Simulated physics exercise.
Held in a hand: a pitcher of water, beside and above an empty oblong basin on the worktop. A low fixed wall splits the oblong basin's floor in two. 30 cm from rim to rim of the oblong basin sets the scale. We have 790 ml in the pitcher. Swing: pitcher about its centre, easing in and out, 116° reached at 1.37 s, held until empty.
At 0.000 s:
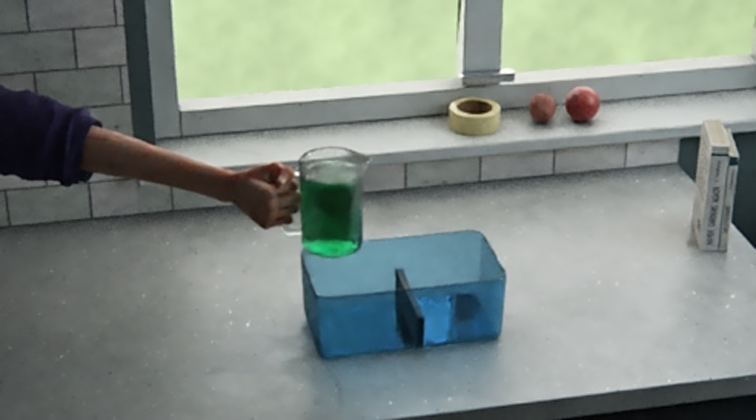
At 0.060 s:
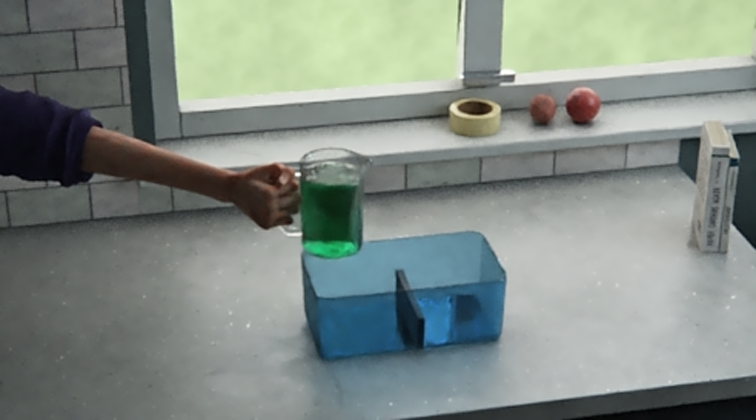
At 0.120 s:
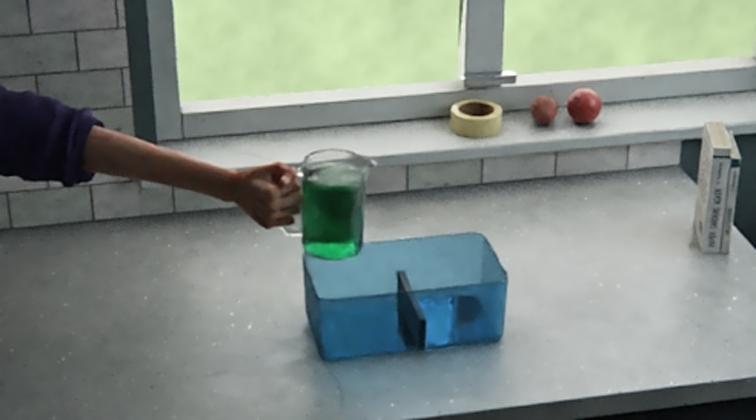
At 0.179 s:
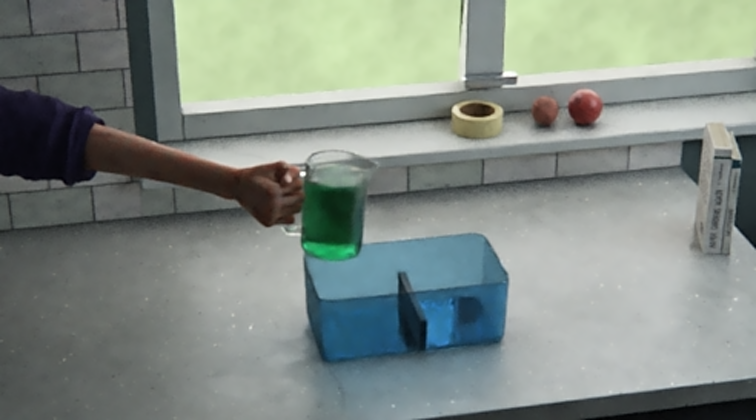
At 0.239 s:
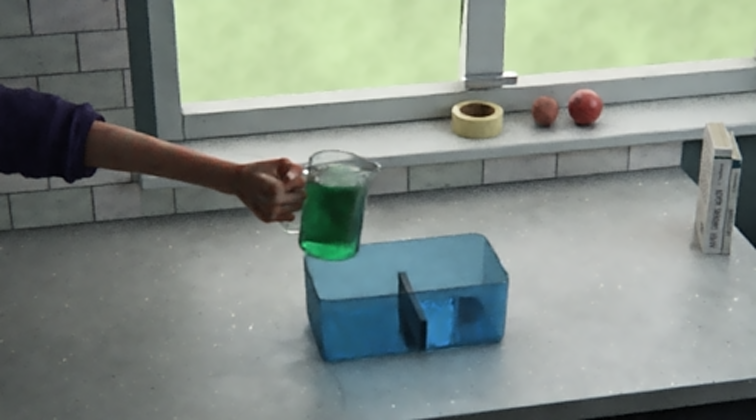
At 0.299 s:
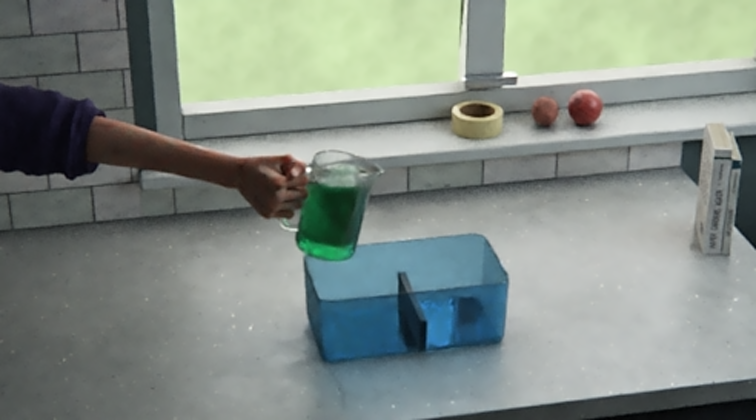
On a grey kitchen worktop, a hand holding a glass pitcher of green liquid slowly tilts it rightward above a divided blue basin.
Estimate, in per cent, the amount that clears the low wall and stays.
Roughly 69 percent.
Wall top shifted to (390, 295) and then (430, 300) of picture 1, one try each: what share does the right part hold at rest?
Roughly 95 per cent, then 30 per cent.
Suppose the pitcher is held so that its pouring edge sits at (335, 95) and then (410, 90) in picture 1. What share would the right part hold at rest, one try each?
Result: 40 per cent, then 70 per cent.
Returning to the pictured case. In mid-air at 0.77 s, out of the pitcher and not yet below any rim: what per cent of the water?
Close to 10 in a hundred.
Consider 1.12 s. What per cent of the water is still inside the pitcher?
Close to 28 in a hundred.
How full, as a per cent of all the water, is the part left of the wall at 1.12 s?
Roughly 5 percent.
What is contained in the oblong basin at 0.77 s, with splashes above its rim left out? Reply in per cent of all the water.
5 %, give or take.
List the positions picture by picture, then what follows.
The first picture shows tilt 0°; pouring edge (372, 158); surface from (301, 175) to (361, 169); the oblong basin's rim runs from (308, 274) to (494, 254); the wall's top is at (410, 293).
The second picture shows tilt 1°; pouring edge (373, 159); surface from (302, 176) to (361, 171).
The third picture shows tilt 2°; pouring edge (375, 161); surface from (304, 176) to (364, 172).
The fourth picture shows tilt 5°; pouring edge (378, 164); surface from (307, 177) to (366, 173).
The fifth picture shows tilt 9°; pouring edge (381, 166); surface from (308, 179) to (369, 172).
The sixth picture shows tilt 13°; pouring edge (383, 170); surface from (310, 180) to (373, 173).
By 0.77 s the tilt is 69° and 84 per cent is still to pour, 0 is left of the wall and 5 right of it.
By 1.12 s the tilt is 106° and 29 per cent is still to pour, 5 is left of the wall and 51 right of it.
By 1.48 s the tilt is 116° and 0 per cent is still to pour, 30 is left of the wall and 69 right of it.
By 1.87 s the tilt is 116° and 0 per cent is still to pour, 31 is left of the wall and 69 right of it.
At rest 31 per cent lies left of the wall, 69 right of it and 1 outside.
